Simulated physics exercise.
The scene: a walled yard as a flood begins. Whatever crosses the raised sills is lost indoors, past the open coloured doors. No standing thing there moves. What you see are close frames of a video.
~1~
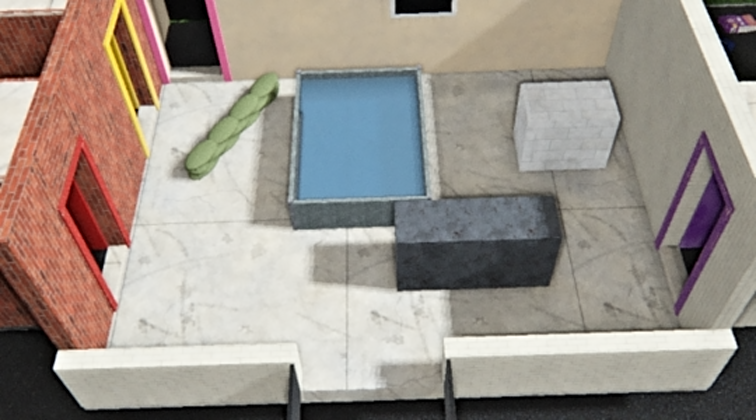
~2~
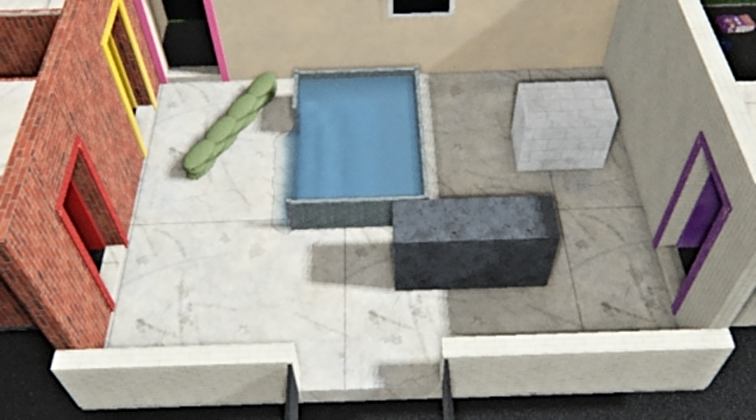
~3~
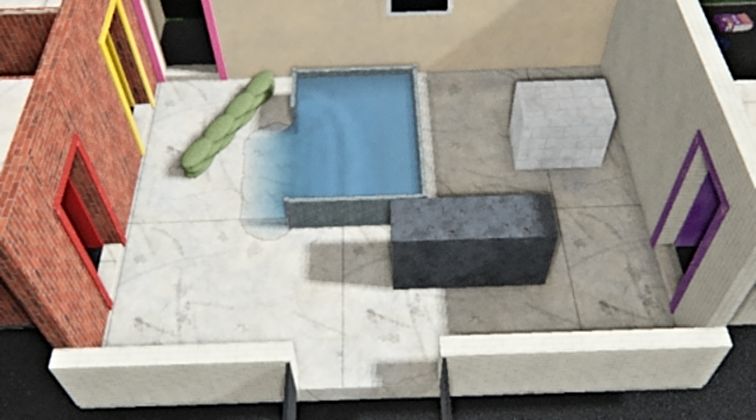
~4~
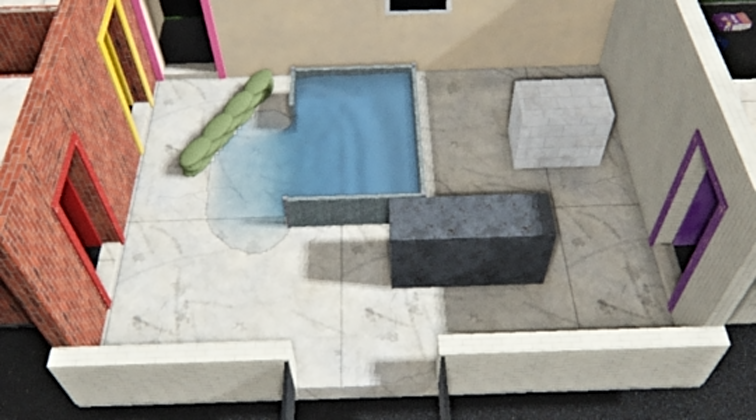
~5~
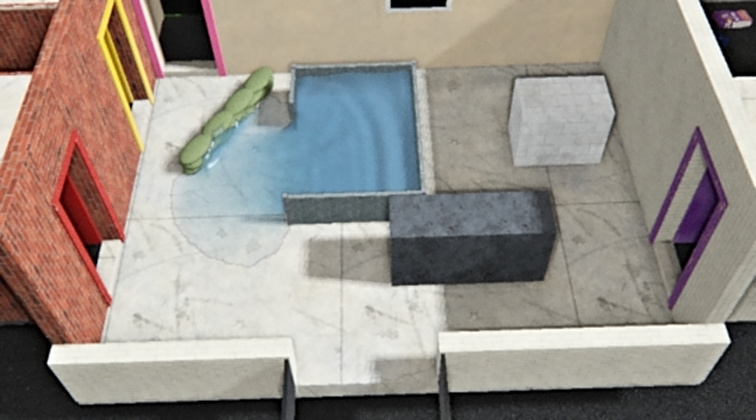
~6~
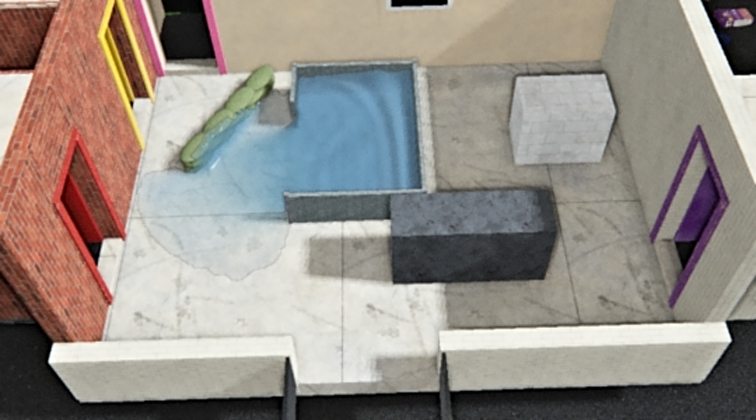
Blue water pours from the left side of a raised rectangular pool in a walled yard, seen from high above and in front. A green hedge-like roll lies left of the pool, a dark grey block in front and a pale block to the right, between red brick and cream walls. The water spreads left across the pale floor, reaching the green roll and fanning forward, while the blocks stay still.
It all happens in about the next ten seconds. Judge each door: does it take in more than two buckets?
At the end, yellow door: At most two buckets; red door: Over two buckets; purple door: At most two buckets; pink door: At most two buckets.
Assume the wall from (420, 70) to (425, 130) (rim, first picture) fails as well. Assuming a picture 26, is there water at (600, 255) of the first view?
At that place: Flooded.
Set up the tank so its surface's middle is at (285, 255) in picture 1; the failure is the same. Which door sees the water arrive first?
First: The red door.
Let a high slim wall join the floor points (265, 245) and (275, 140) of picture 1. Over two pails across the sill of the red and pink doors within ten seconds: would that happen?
Red falls short, pink falls short.
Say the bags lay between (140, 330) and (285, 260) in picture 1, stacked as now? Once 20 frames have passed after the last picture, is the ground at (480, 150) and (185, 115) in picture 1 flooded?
So the first spot would be left unsoaked, and the other one waterlogged.
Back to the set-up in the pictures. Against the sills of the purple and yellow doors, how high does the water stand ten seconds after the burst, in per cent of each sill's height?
In turn 70 and 80 per cent.
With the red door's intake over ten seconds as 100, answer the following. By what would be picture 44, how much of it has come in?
By my reckoning, 85 percent.
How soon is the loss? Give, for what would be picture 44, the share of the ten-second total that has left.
Around 70 percent.
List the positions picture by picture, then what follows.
In the first frame, the water tank at (360, 134) is whole and still.
In the second frame, water pours out at (297, 170) and has run to (289, 134).
In the third frame, water pours out at (295, 171) and has run to (276, 128).
In the fourth frame, water pours out at (294, 170) and has run to (223, 234).
In the fifth frame, water pours out at (294, 167) and has run to (182, 223).
In the sixth frame, water pours out at (295, 166) and has run to (145, 203).
A moment on, water covers 20 % of the floor; the yellow door not reached, the red door wet at the sill, nothing in, the purple door not reached, the pink door not reached.
Next, water covers 30 % of the floor; the yellow door wet at the sill, nothing in, the red door over two buckets in, the purple door not reached, the pink door not reached.
Then, water covers 45 % of the floor; the yellow door wet at the sill, nothing in, the red door far over two buckets in, the purple door not reached, the pink door wet at the sill, nothing in.
Later, water covers 70 % of the floor; the yellow door wet at the sill, nothing in, the red door far over two buckets in, the purple door wet at the sill, nothing in, the pink door wet at the sill, nothing in.
In the end, water covers 90 % of the floor; the yellow door under two buckets in, the red door far over two buckets in, the purple door wet at the sill, nothing in, the pink door wet at the sill, nothing in.
